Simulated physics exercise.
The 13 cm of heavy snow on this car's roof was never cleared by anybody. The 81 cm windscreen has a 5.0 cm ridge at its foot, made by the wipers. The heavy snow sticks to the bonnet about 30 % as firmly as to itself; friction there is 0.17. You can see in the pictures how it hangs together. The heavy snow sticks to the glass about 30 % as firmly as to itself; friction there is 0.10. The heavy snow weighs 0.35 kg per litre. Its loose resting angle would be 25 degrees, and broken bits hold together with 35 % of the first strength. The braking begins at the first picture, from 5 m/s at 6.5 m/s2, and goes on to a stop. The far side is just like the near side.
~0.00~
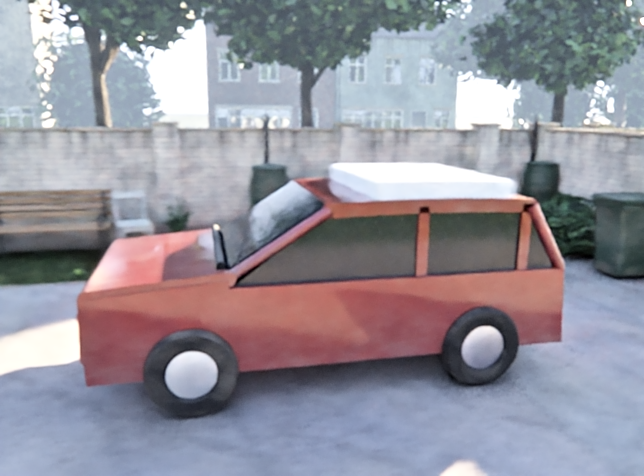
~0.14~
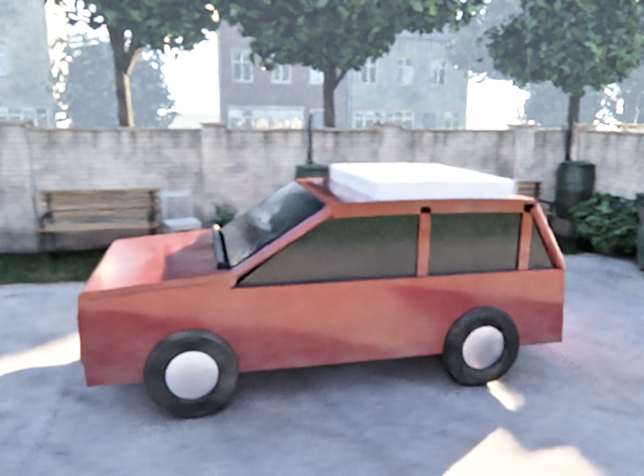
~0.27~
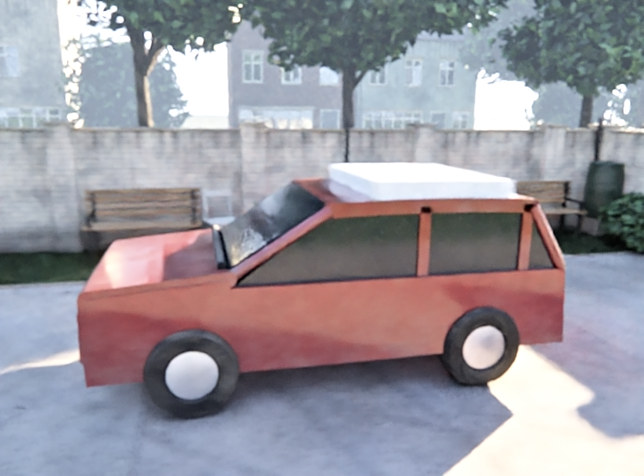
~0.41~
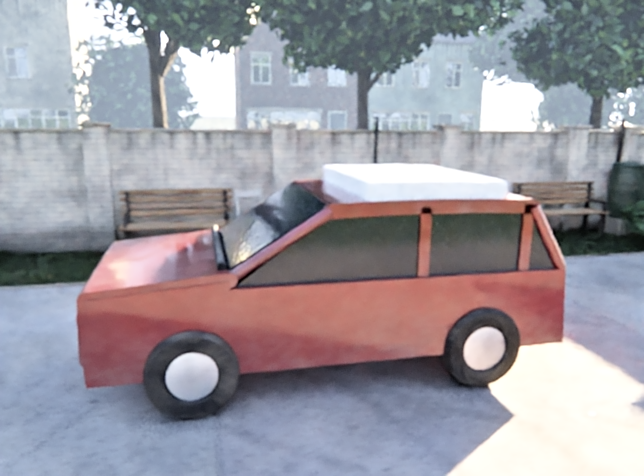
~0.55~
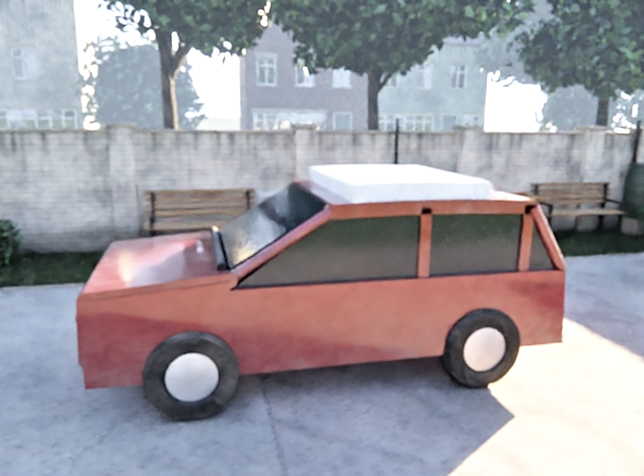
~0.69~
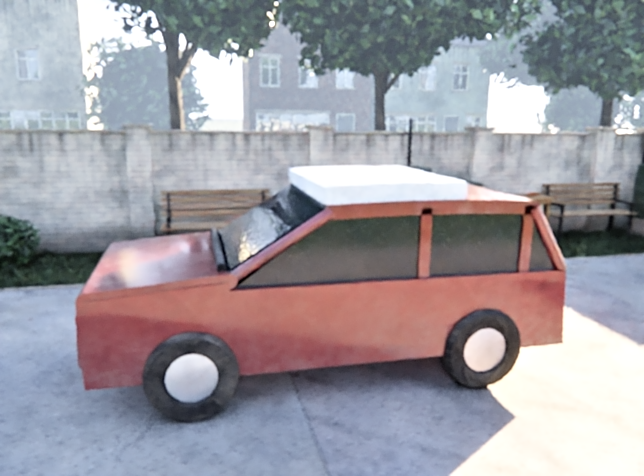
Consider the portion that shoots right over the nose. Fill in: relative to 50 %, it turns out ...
... higher.
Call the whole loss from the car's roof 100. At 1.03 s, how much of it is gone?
My estimate: Some 80 per cent.
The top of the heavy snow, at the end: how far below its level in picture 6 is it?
The gap comes to some 45 centimetres.
After 1.03 s, 24 % of the snow is on the roof, 61 % on the glass, 14 % on the bonnet and none has gone off the nose.
After 1.45 s, none of the snow is on the roof, 15 % on the glass, 82 % on the bonnet and 2 % has gone off the nose.
After 1.86 s, none of the snow is on the roof, 8 % on the glass, 60 % on the bonnet and 32 % has gone off the nose.
After 2.27 s, none of the snow is on the roof, 8 % on the glass, 28 % on the bonnet and 64 % has gone off the nose.
After 2.80 s, at the end, none of the snow is on the roof, 8 % on the glass, 17 % on the bonnet and 75 % has gone off the nose.
